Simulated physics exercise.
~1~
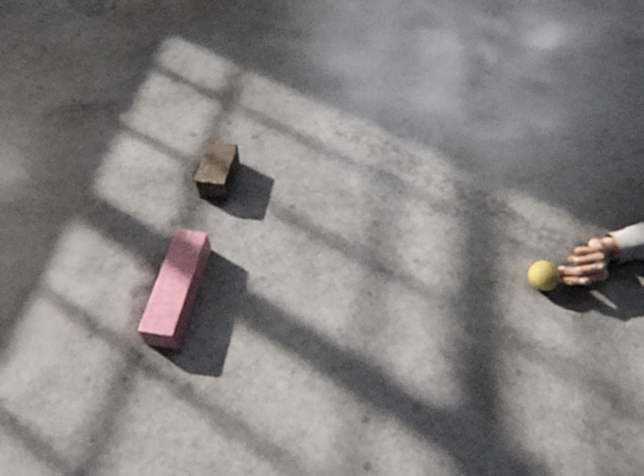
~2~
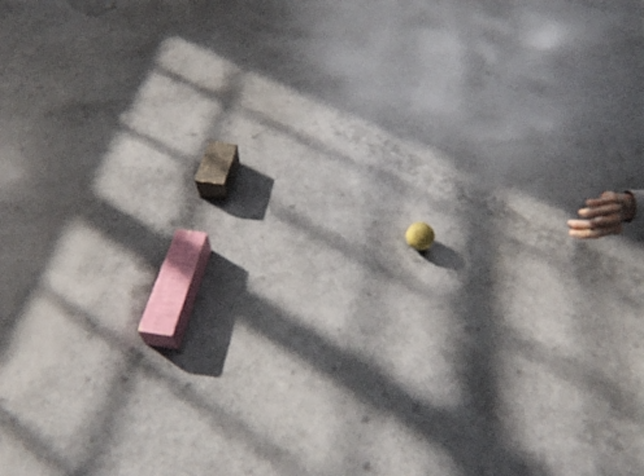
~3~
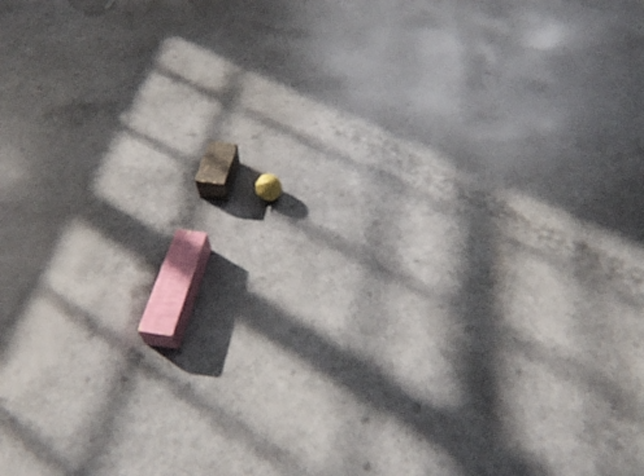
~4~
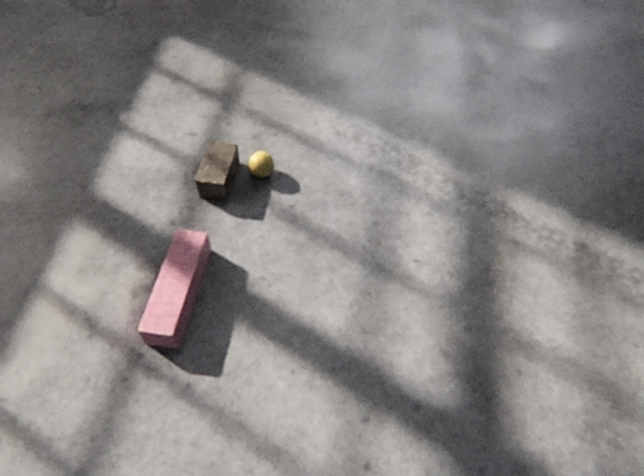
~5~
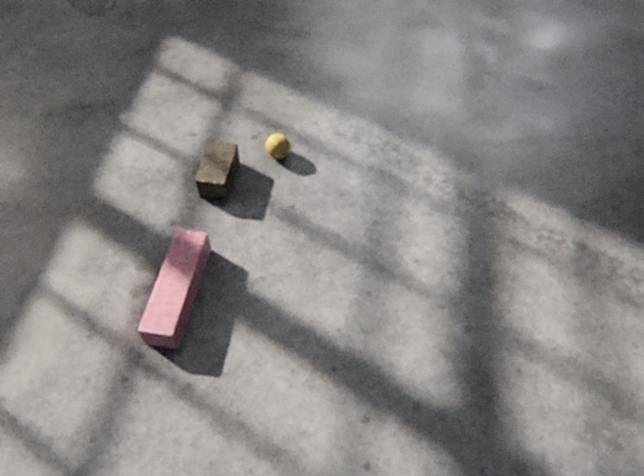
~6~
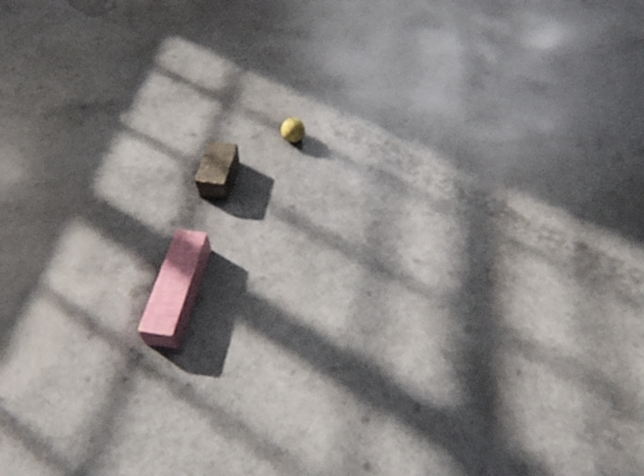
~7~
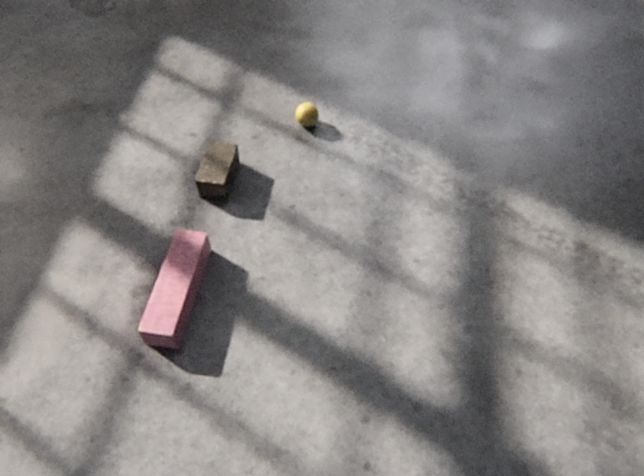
A hand sent a yellow lemon rolling left across the sunlit floor toward the gap between a small dark block and a long pink one, then drew back; the lemon bounced off the dark block and rolled away up and to the right.
